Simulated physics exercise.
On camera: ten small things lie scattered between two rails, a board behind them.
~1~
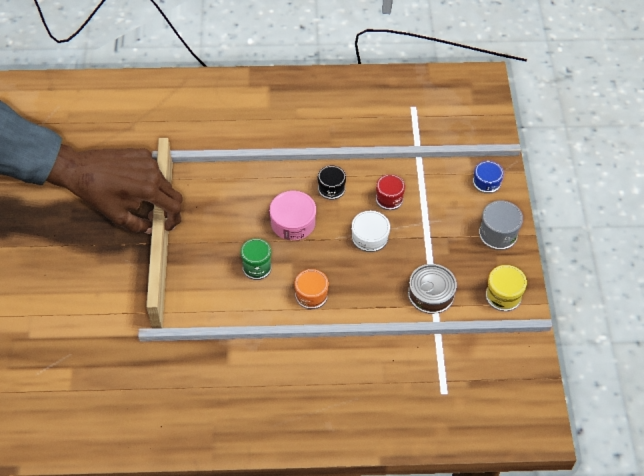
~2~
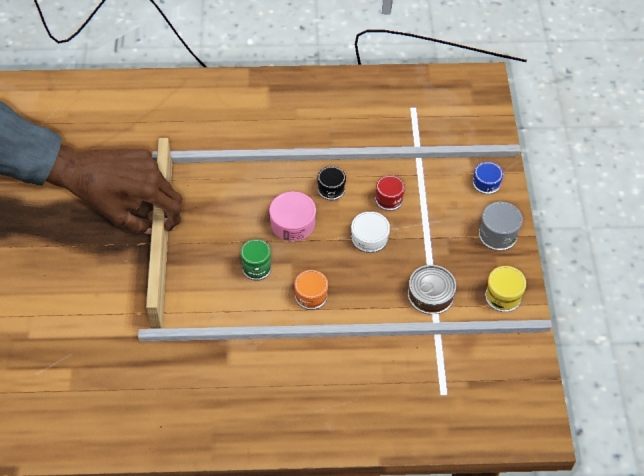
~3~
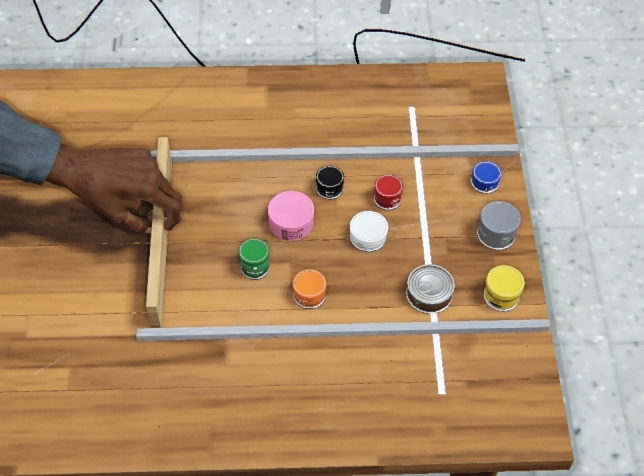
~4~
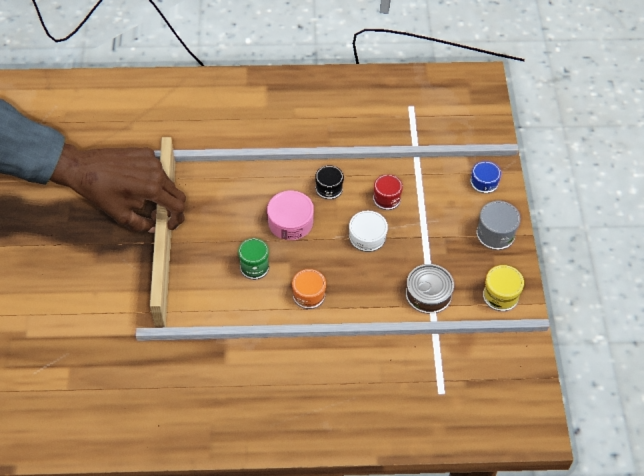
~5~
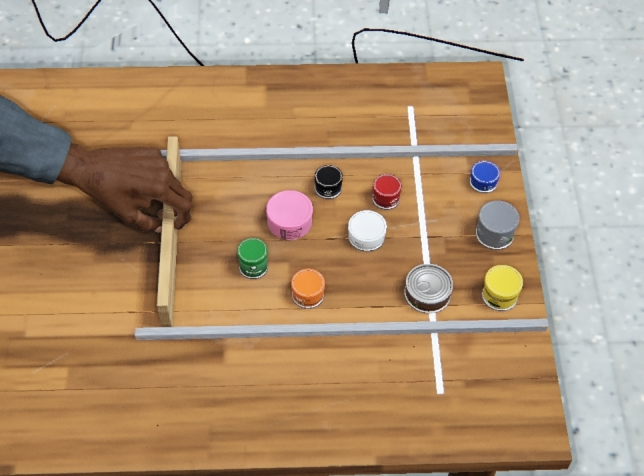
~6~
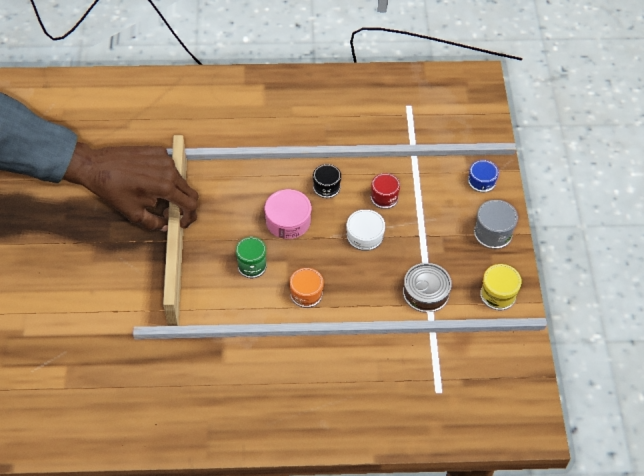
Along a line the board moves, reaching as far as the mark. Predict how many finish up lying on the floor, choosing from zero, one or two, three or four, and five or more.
My prediction is zero.
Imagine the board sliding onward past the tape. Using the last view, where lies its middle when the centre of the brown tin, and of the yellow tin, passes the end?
The middle is at (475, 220) when it's the brown tin, and at (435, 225) when it's the yellow tin.
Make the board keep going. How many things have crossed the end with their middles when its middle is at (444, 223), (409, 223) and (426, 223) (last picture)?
Past-the-end tally - position 1: 1, position 2: 0, position 3: 0.
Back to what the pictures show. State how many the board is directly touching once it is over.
The count comes out at 4.
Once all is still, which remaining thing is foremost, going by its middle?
The yellow tin finishes nearest.
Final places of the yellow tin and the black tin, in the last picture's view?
Listed in order, first is (527, 288) and the other is (431, 177).
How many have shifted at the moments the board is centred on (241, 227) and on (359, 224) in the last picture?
I count 1 first and 6 after.
Early on, none off yet; grey tin at rest near (495, 225); blue pot at rest near (483, 176); yellow tin at rest near (500, 287).
Finally, the number that fall off is zero.
